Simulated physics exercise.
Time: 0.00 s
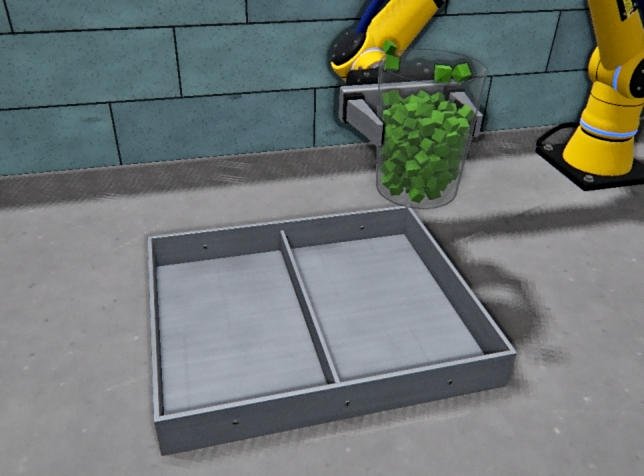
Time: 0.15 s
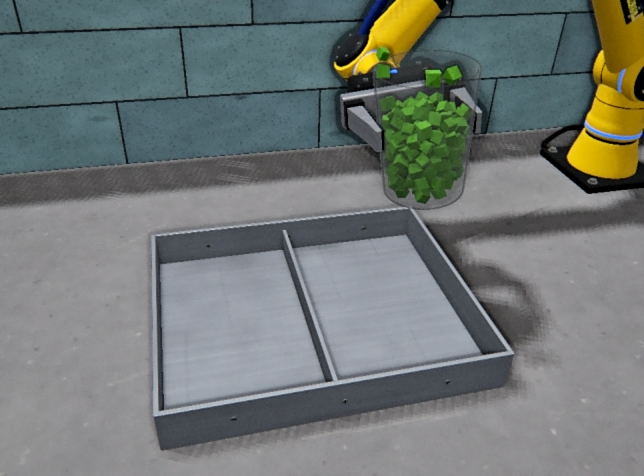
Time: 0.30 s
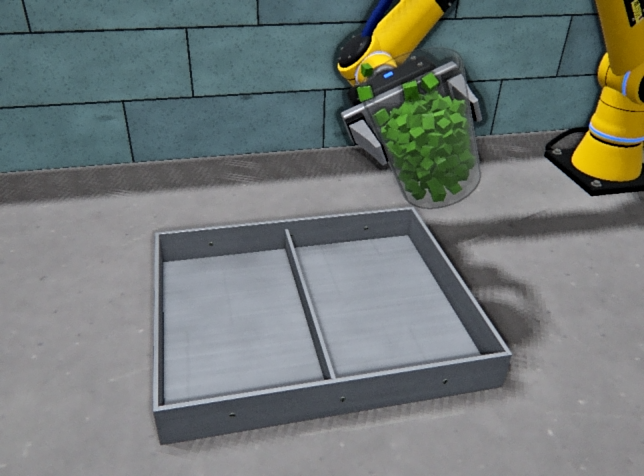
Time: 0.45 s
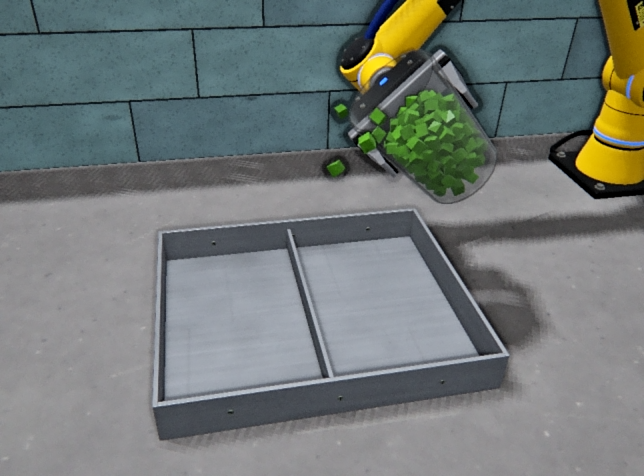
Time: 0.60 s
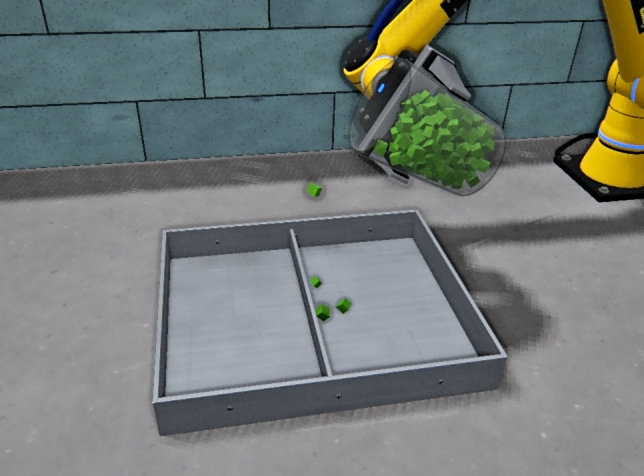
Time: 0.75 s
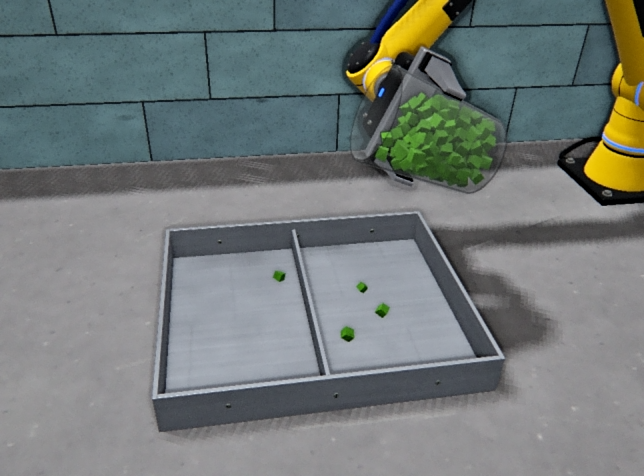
In the video, a yellow robot arm tilts a clear tumbler of green vegetable dice to the left above a divided gray tray, and a few pieces drop out, three landing in the right section and one in the left.
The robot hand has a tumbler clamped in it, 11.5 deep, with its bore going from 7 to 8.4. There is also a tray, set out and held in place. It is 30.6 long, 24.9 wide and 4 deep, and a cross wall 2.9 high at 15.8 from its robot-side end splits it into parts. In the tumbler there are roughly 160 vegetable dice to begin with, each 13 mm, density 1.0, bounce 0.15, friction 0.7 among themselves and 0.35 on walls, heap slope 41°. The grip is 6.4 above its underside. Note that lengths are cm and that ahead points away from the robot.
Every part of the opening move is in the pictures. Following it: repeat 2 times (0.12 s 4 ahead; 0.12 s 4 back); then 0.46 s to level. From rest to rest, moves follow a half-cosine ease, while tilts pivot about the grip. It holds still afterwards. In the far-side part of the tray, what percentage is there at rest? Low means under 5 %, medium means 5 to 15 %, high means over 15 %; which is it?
It is medium.
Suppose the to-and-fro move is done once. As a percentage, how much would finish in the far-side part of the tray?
It would come to about 5 %.
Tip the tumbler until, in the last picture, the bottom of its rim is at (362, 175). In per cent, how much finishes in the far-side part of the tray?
About 45 percent.
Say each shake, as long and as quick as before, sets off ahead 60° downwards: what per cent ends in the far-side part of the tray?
0 %.
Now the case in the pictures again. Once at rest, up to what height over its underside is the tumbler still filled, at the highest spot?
Height at rest: Approx. 10.5 cm.
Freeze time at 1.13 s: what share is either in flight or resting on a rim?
Roughly 2 percent.
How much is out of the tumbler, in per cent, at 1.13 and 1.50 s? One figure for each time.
I'd put it near 5 percent first and near 15 percent later.
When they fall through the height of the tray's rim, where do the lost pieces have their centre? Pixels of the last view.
They come through centred close to (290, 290).
After 1.13 s, tilted 66° forward, highest piece 23 above the table; 154 in the tumbler, 5 in the far-side part, 3 in the robot-side part, 3 in flight or on a rim.
After 1.50 s, tilted 24° forward, highest piece 24 above the table; 142 in the tumbler, 13 in the far-side part, 10 in the robot-side part.
After 1.89 s, level, highest piece 25 above the table; 142 in the tumbler, 13 in the far-side part, 10 in the robot-side part.
After 2.94 s, level, highest piece 25 above the table; 142 in the tumbler, 13 in the far-side part, 10 in the robot-side part.
At rest, 142 in the tumbler, 13 in the far-side part, 10 in the robot-side part. That is 8 % in the far-side part of the tray.
